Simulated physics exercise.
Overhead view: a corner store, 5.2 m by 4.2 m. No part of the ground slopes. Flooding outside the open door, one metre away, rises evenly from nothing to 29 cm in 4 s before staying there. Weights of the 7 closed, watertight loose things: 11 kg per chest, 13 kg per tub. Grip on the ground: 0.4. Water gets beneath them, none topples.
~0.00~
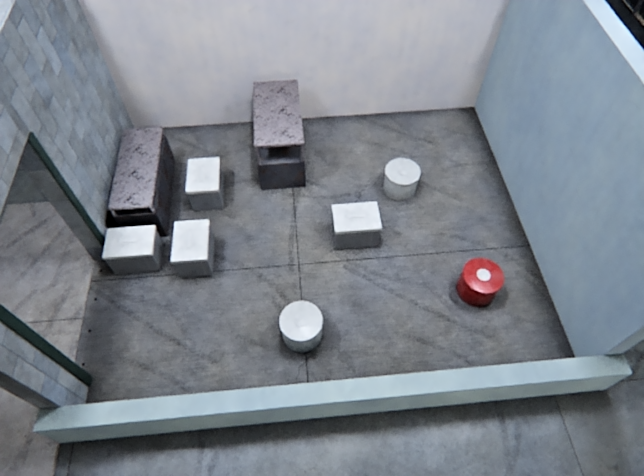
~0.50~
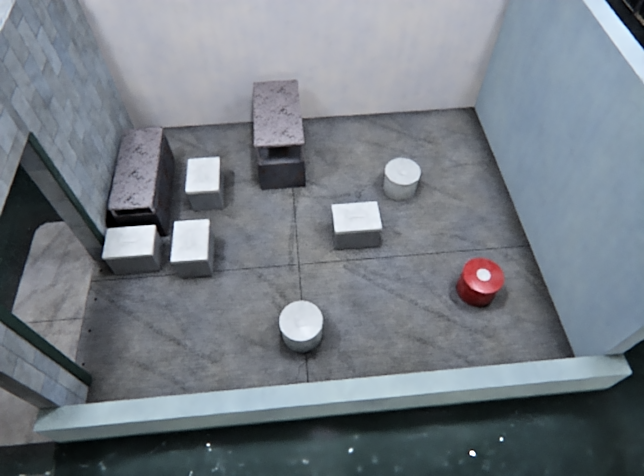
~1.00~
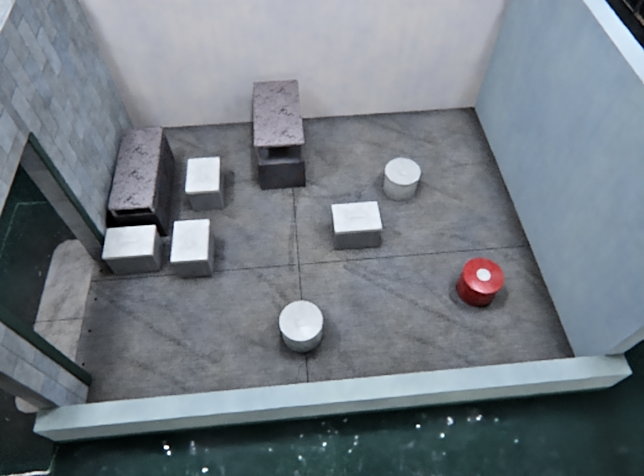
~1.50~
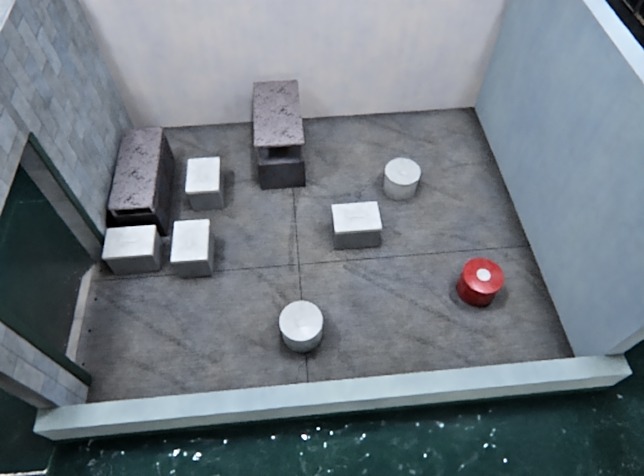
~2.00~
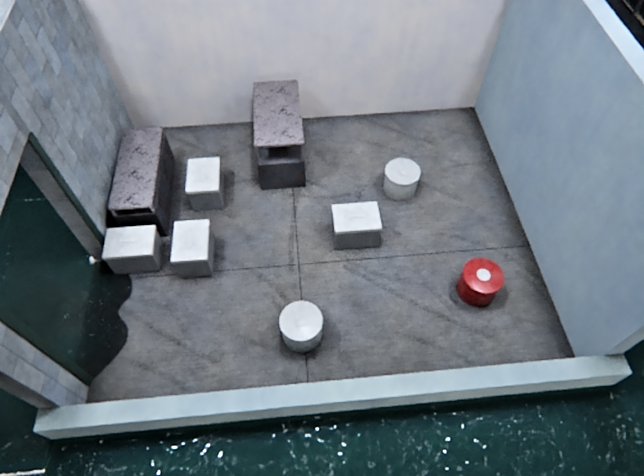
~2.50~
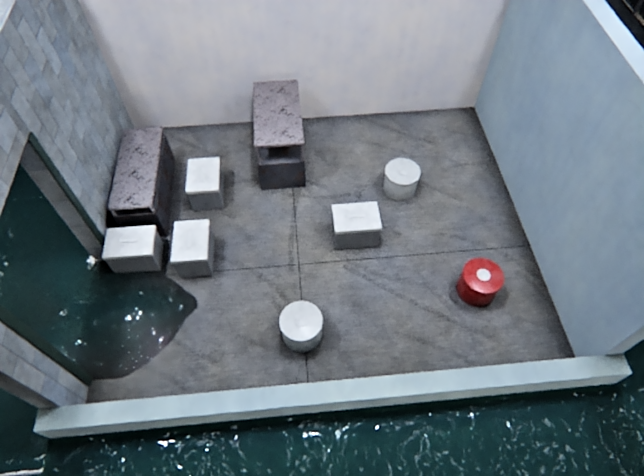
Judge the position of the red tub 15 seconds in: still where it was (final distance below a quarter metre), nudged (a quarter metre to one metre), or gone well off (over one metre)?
It is displaced greatly.
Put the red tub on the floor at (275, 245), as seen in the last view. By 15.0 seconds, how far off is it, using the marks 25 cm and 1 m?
By then it winds up well off.
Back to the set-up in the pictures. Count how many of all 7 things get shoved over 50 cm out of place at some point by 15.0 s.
The number is 6.
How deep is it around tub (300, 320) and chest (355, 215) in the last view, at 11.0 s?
First roughly 19 cm, second roughly 22 cm.
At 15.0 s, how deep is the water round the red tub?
Depth: About 22 cm.
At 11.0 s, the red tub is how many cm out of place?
By then it has shifted roughly 250 cm.
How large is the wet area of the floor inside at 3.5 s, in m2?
I'd put it close to 4.0 m2.
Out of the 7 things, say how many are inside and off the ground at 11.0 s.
It comes to 5 of them.
After 3.5 s the red tub is near (483, 275), 0.0 m from its start, aground; 0 afloat.
After 6.8 s the red tub is near (535, 265), 0.6 m from its start, afloat; 2 afloat.
After 11.0 s the red tub is near (476, 119), 2.4 m from its start, afloat; 5 afloat.
After 15.0 s the red tub is near (332, 107), 3.1 m from its start, afloat; 7 afloat.
